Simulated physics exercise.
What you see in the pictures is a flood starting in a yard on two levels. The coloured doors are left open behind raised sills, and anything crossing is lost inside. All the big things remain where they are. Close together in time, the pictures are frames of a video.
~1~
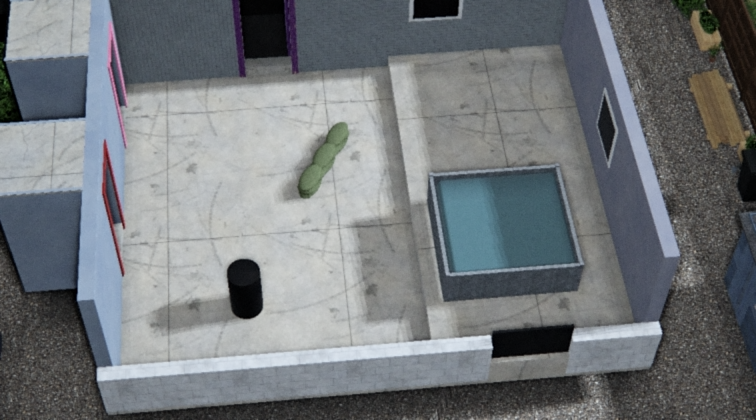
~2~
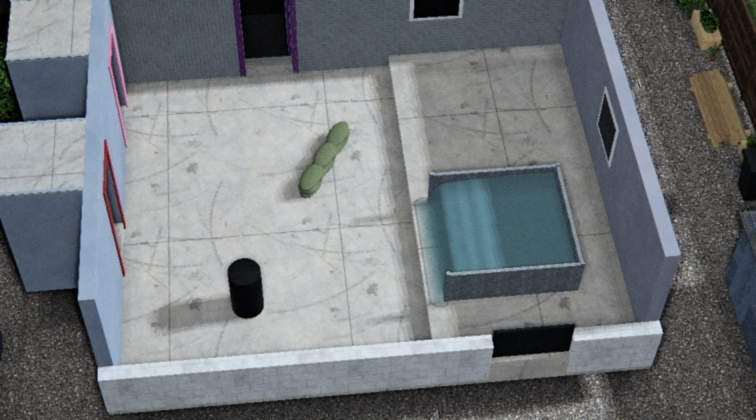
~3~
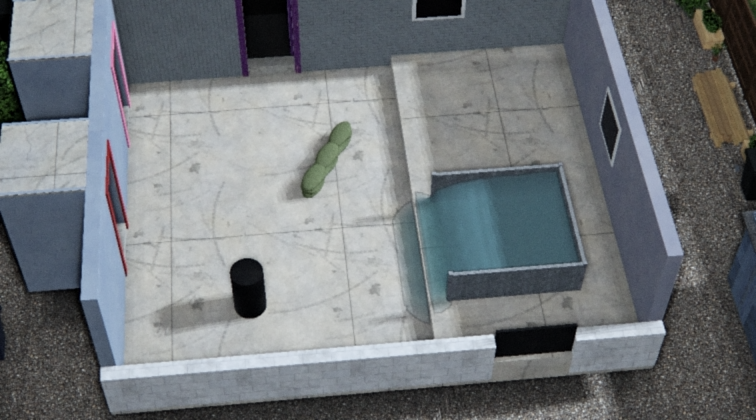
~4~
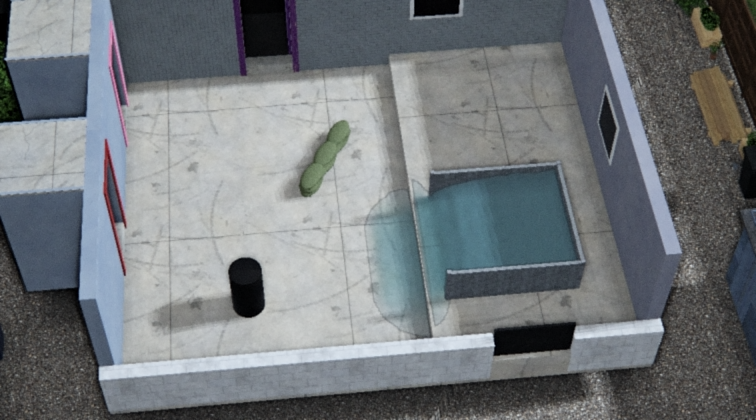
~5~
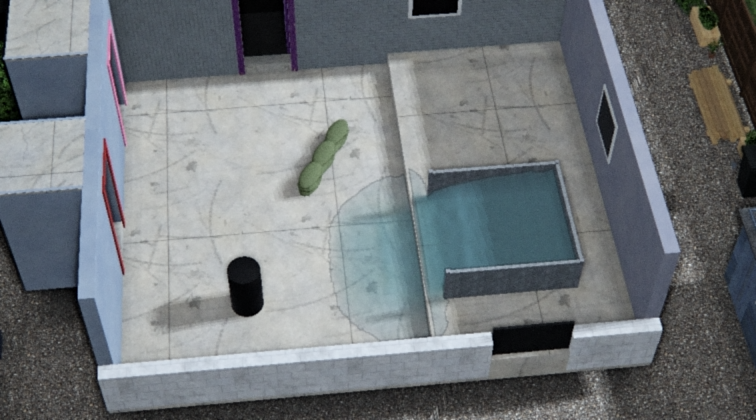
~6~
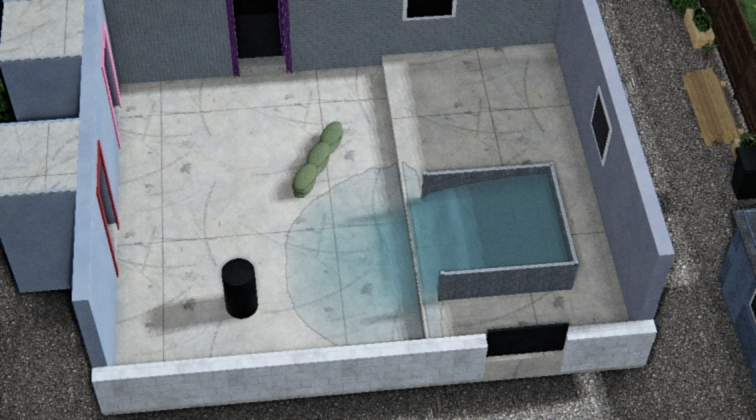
At first, a rectangular tank of blue-green water stands whole and still on the right side of a walled, paved yard. Then its left side opens and water pours out, crossing the step onto the paving. The thin sheet fans out leftward, nearing the green, lumpy shape and black cylinder.
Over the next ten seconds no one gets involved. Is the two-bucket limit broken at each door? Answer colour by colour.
Pink door: Limit broken, purple door: Limit kept, red door: Limit broken.
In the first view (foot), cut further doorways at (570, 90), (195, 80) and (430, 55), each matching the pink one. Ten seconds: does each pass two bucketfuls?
Going door by door: The first remains below the limit, the second runs past the limit, the third remains below the limit.
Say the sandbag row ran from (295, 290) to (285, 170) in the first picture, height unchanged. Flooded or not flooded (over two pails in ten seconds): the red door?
Red falls short.
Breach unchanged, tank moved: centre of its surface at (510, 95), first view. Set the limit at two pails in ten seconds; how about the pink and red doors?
As I see it, the pink door gets past it; the red door does not reach it.
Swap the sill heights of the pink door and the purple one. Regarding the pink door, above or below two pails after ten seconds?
Short answer: Pink does not get swamped.
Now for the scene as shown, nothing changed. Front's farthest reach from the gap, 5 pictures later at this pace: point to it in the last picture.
Somewhere around (139, 296).
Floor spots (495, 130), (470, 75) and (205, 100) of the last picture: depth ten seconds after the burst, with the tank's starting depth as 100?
The depth comes out near 0, 0 and 10 per cent.
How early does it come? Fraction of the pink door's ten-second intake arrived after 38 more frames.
Share by then: 15 in a hundred.
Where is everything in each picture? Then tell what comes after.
The tank at (504, 221) is whole and still, in the first picture.
The front is at (444, 304), out from the gap at (440, 242), in the second picture.
Water pours out at (442, 242) and has run to (411, 205), in the third picture.
The front is at (404, 327), out from the gap at (441, 242), in the fourth picture.
Water pours out at (439, 241) and has run to (346, 310), in the fifth picture.
The front is at (292, 286), out from the gap at (434, 243), in the sixth picture.
A moment on, water covers 30 % of the floor; the pink door not reached, the purple door not reached, the red door not reached.
Next, water covers 45 % of the floor; the pink door not reached, the purple door not reached, the red door under two buckets in.
Then, water covers 50 % of the floor; the pink door wet at the sill, nothing in, the purple door not reached, the red door over two buckets in.
Later, water covers 65 % of the floor; the pink door under two buckets in, the purple door wet at the sill, nothing in, the red door far over two buckets in.
In the end, water covers 65 % of the floor; the pink door over two buckets in, the purple door wet at the sill, nothing in, the red door far over two buckets in.
